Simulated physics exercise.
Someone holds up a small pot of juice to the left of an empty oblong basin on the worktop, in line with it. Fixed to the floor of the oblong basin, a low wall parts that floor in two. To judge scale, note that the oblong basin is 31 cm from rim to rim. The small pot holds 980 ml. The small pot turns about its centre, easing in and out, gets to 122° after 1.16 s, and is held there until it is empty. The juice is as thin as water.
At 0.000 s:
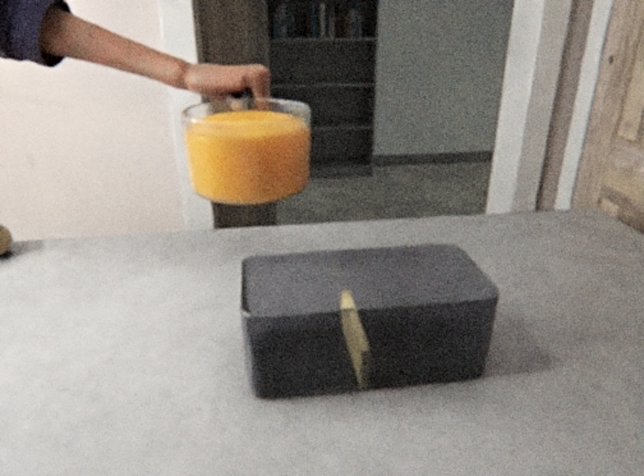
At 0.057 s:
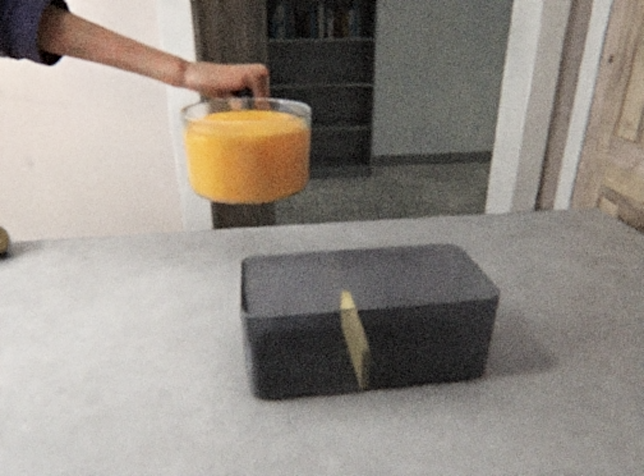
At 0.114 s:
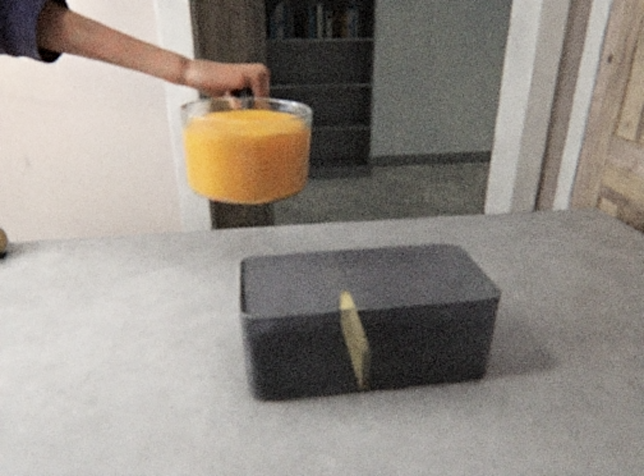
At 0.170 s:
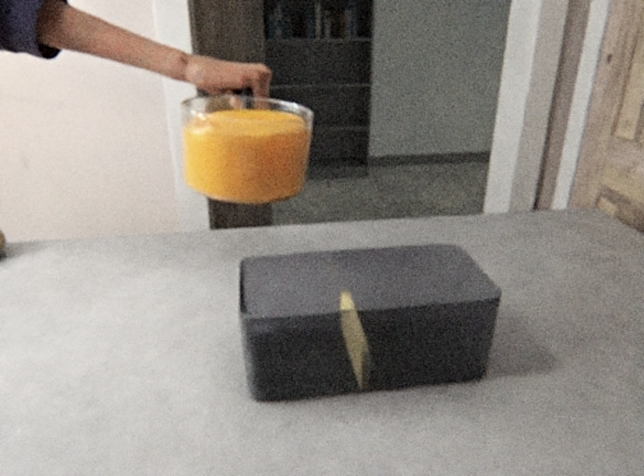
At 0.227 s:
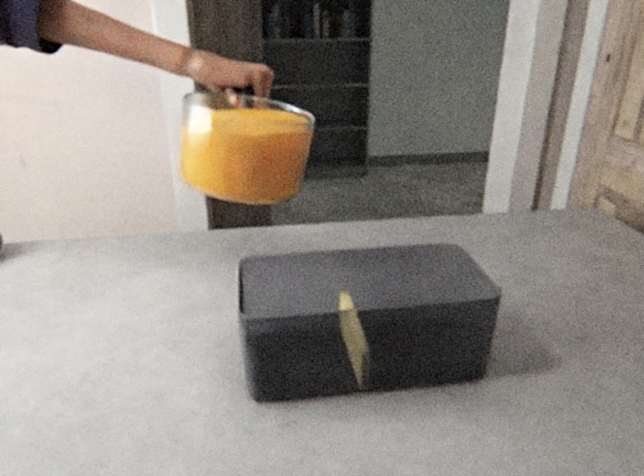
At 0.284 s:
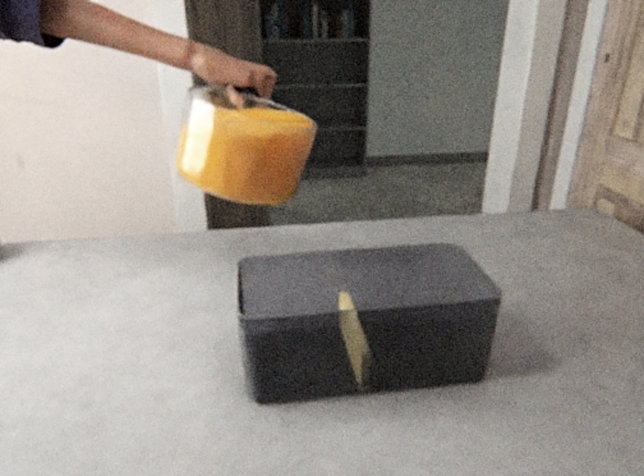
On a grey worktop, a hand tilts a small pot of orange juice slightly rightward.
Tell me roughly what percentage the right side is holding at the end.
At the end it holds about 69 per cent.
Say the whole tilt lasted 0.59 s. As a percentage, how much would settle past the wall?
In that case, roughly 45 per cent.
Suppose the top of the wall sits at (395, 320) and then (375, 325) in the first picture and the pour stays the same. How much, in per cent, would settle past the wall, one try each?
10 % and 50 %.
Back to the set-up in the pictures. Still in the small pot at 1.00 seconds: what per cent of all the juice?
About 5 % is still there.
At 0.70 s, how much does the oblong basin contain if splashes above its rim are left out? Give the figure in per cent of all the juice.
At that time the basin holds about 16 per cent of the liquid.
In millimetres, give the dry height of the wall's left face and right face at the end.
For the left, around 42 mm; for the right, around 28 mm.
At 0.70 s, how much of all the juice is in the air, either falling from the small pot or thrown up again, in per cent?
Around 36 percent.
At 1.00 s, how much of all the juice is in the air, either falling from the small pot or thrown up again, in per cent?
Something like 8 per cent of the total.
Then, 0.70 s in, the tilt is 80° and 47 per cent is still to pour, 1 is left of the wall and 15 right of it.
Then, 1.00 s in, the tilt is 116° and 5 per cent is still to pour, 18 is left of the wall and 69 right of it.
Then, 1.32 s in, the tilt is 122° and 0 per cent is still to pour, 30 is left of the wall and 69 right of it.
Then, 1.66 s in, the tilt is 122° and 0 per cent is still to pour, 30 is left of the wall and 69 right of it.
Finally, 30 per cent lies left of the wall, 69 right of it and 1 outside.
